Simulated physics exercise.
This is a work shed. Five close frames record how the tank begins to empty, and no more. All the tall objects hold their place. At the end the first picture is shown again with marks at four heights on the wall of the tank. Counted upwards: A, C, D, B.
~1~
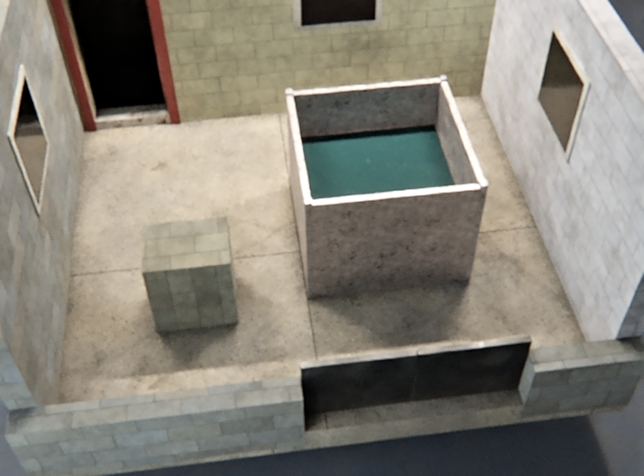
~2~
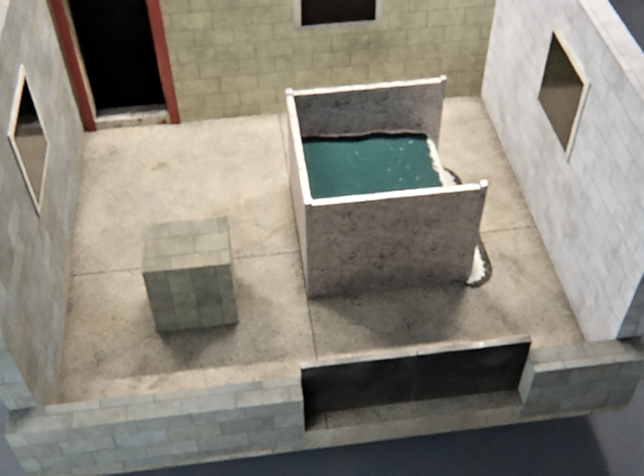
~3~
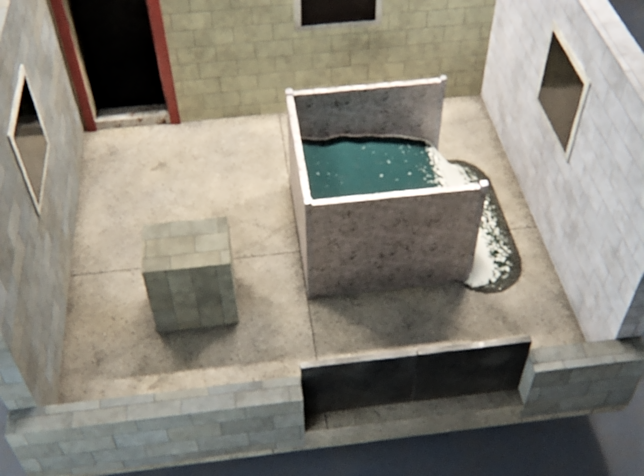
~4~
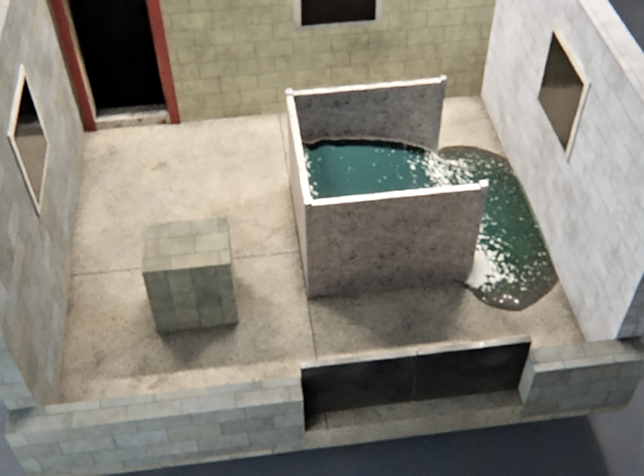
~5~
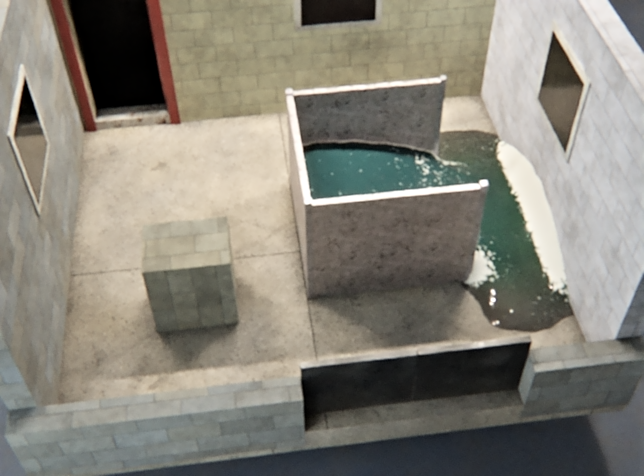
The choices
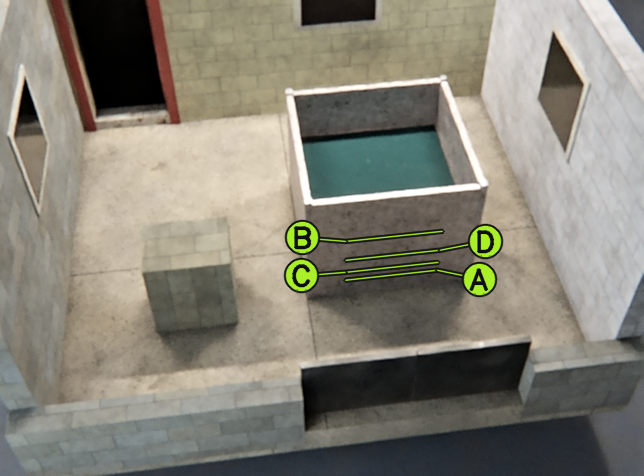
Water pouring from the open right side of a square tank, spreading across the shed floor and reaching the right wall.
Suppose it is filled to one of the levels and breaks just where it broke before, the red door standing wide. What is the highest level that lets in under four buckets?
Mark B just does it.
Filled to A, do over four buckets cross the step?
No.
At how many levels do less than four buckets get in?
All of them.
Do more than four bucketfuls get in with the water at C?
No.
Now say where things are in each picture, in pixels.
Water in the tank at rest, its middle at (378, 179); foot of the red doorway at (134, 127); shut gate at (415, 359), in the first picture.
In the second picture, 3 % of the ground under water, visible out to (477, 277).
In the third picture, 6 % of the ground under water, visible out to (497, 285).
In the fourth picture, 11 % of the ground under water, visible out to (535, 290).
In the fifth picture, 14 % of the ground under water, visible out to (498, 143).
In lime, A at (391, 275); B at (394, 236); C at (392, 267); D at (393, 255); from the bottom up A, C, D, B.
For mark A, nothing gets over.
For mark B, a bucket or two gets in.
For mark C, nothing gets over.
For mark D, nothing gets over.
